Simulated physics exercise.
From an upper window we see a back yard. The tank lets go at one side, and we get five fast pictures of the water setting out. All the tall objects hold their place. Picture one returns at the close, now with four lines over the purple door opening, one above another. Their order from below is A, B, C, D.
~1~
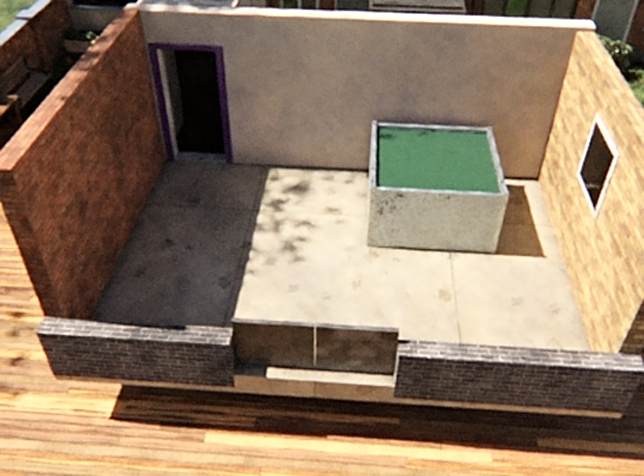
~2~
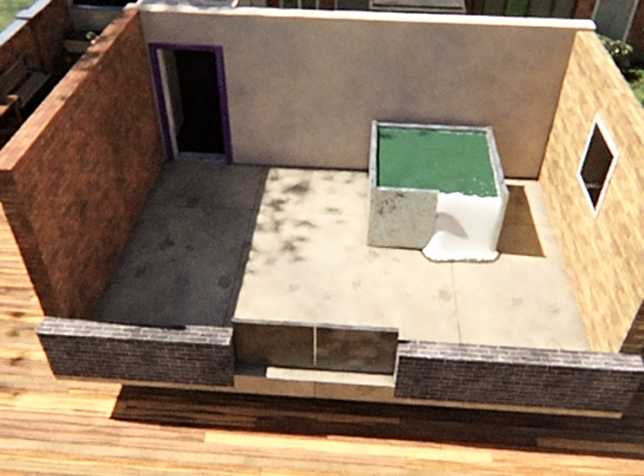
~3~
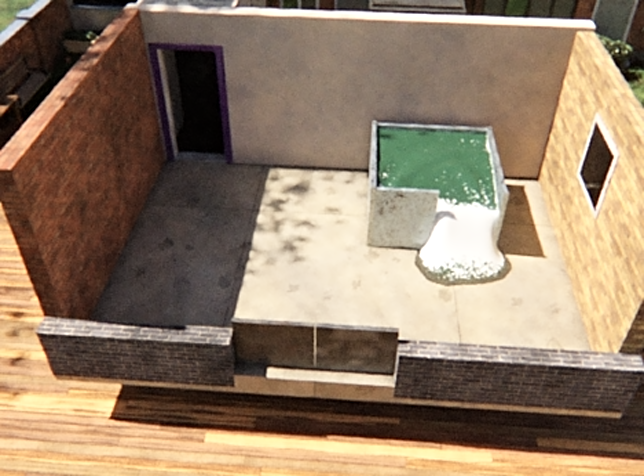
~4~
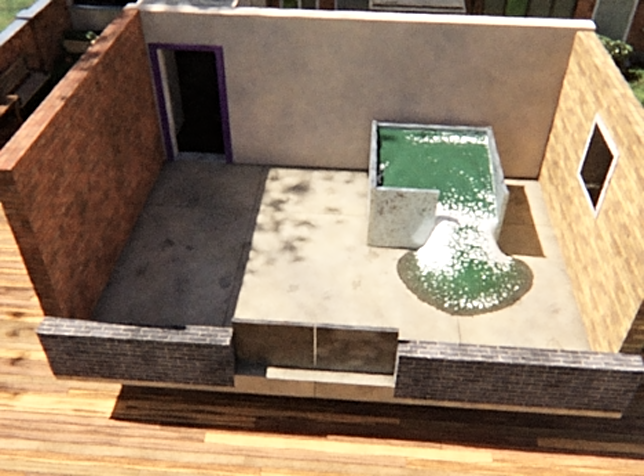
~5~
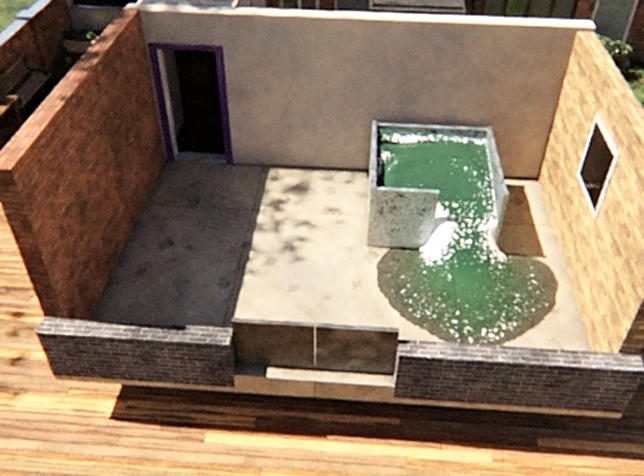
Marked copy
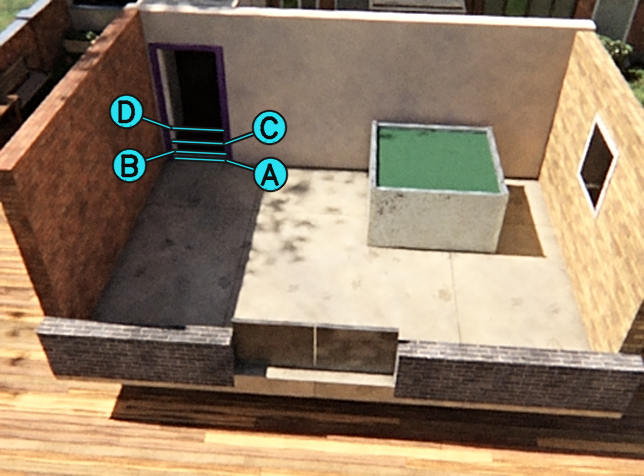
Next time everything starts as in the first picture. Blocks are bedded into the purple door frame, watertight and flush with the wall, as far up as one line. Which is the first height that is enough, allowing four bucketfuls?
I would pick line B.
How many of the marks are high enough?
Three.
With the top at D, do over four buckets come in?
No.
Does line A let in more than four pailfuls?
Yes, that goes wrong.
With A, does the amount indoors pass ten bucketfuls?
Yes, it does.
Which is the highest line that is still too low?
The answer is A.
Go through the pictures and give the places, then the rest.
In the first picture, water in the tank at rest, its middle at (434, 161); foot of the purple doorway at (201, 161); shut gate at (315, 331).
In the second picture, front seen at (427, 251), 1 % of the ground wet.
In the third picture, front seen at (438, 278), 3 % of the ground wet.
In the fourth picture, front seen at (459, 311), 7 % of the ground wet.
In the fifth picture, front seen at (413, 315), 14 % of the ground wet.
On the marked copy, A at (200, 159); B at (199, 152); C at (198, 142); D at (196, 129); from the bottom up A, B, C, D.
If A is chosen, dozens of bucketfuls pour in.
If B is chosen, a bucket or two gets in.
If C is chosen, nothing gets over.
If D is chosen, nothing gets over.
